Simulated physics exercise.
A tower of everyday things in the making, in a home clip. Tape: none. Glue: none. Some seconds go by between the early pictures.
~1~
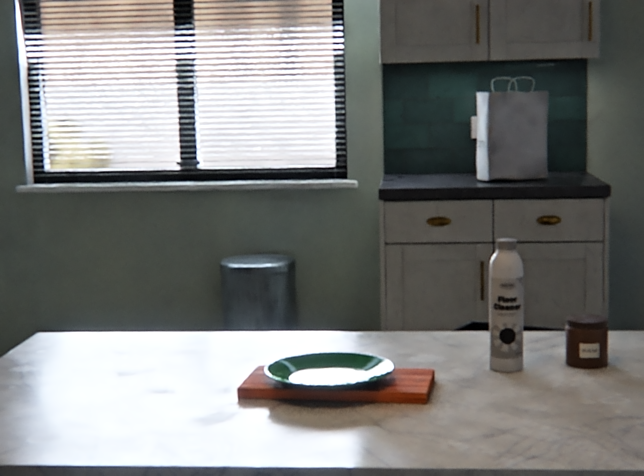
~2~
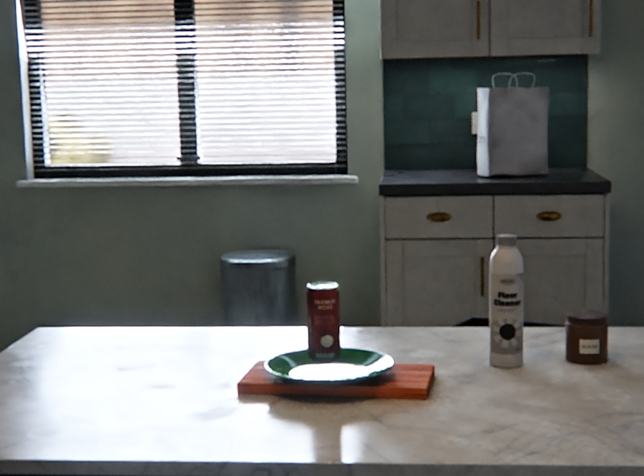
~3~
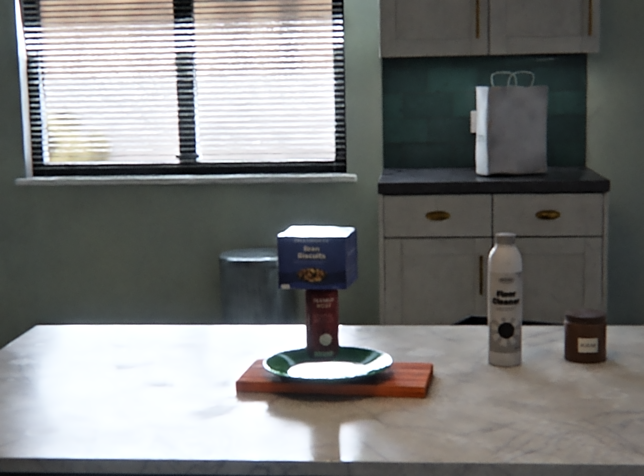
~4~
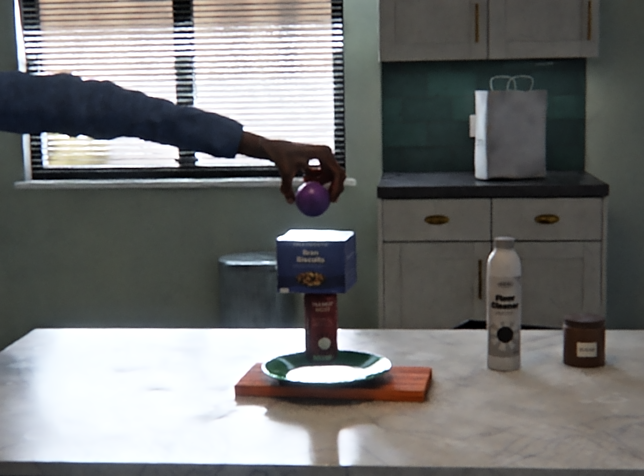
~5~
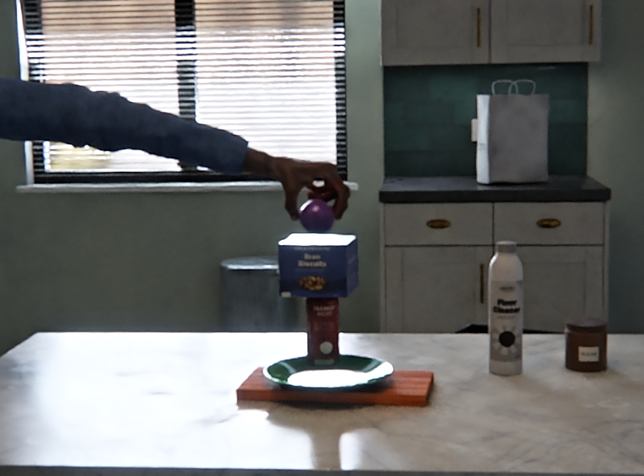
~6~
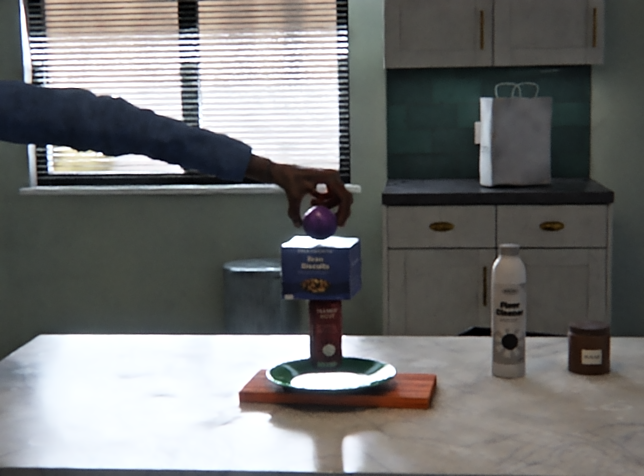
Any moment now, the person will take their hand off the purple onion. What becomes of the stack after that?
The stack stays standing.
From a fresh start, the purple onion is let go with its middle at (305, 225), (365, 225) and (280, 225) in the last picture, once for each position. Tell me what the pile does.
Well, in the first case it stays steady, in the second it tumbles down, and in the third it tumbles down.
Then, 0.10 s after the last picture, nothing has stirred.
Then, 0.60 s after the last picture, purple onion resting near (320, 224).
At rest, all 7 in place. Seen from the same camera at the end, purple onion near (320, 224). The pile holds.
